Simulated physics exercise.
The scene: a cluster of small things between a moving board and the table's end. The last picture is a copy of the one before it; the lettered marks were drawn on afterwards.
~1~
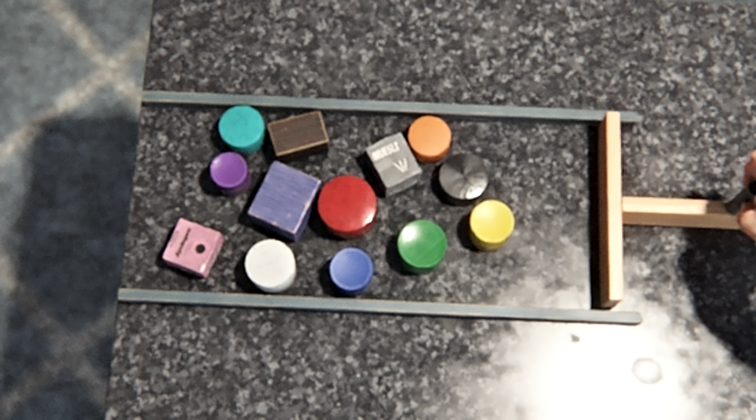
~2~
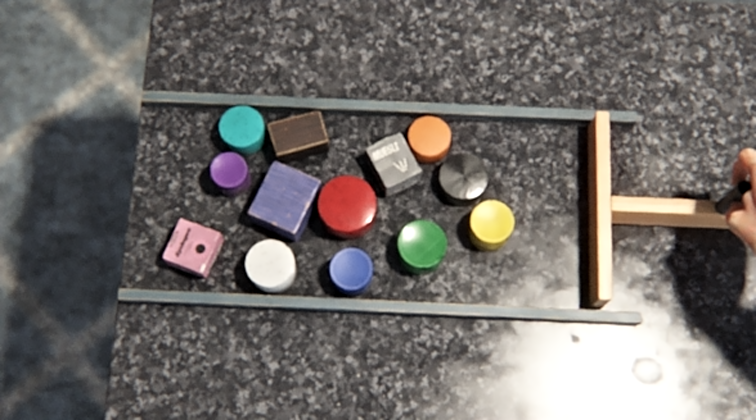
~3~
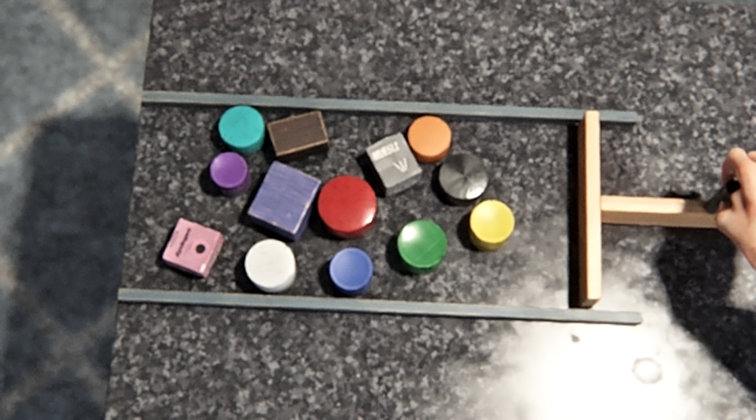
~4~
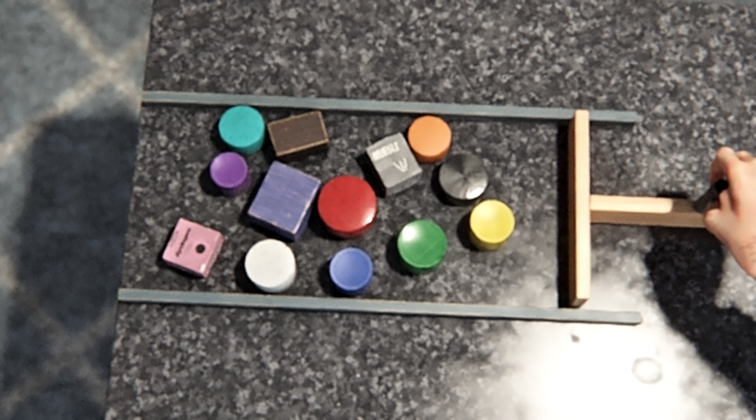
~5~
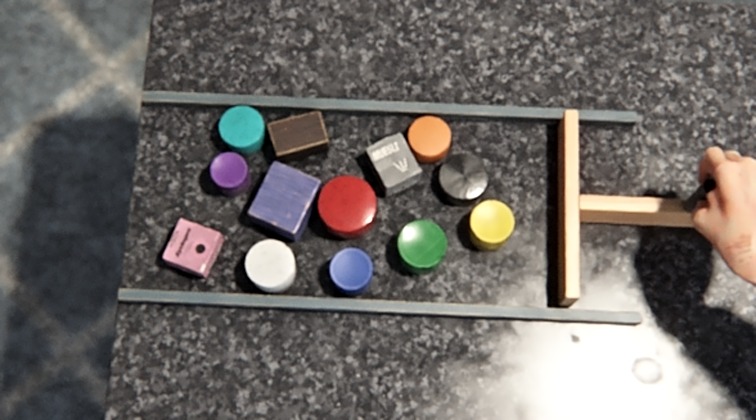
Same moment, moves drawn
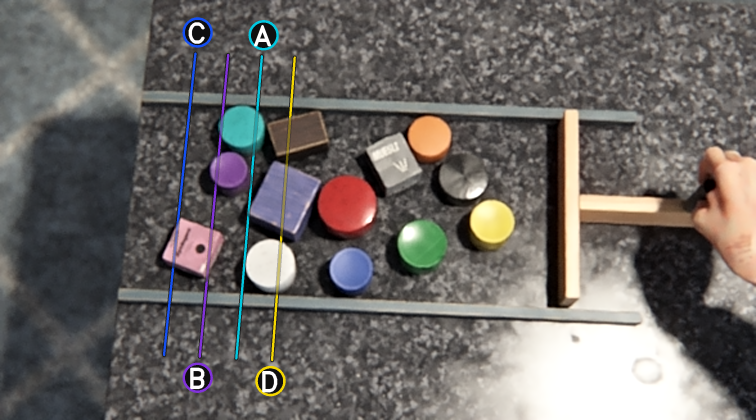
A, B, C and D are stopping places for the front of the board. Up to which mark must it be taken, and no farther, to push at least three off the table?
Stop at A.
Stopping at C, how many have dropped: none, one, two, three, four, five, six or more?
In all, six or more.
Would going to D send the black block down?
No.
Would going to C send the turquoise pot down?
By then, yes.
On the copy, A at (250, 201); B at (215, 199); C at (180, 198); D at (284, 202).
On A. First, board (456, 196); green tub (397, 258); grey packet (380, 162).
Then, board (340, 191); turquoise pot (181, 123); purple jar (178, 162).
Finally, board (251, 187); purple jar over the edge; pink box over the edge; four fallen.
By contrast, B drops six, but is farther than needed; C drops nine, but is farther than needed; D drops only two.
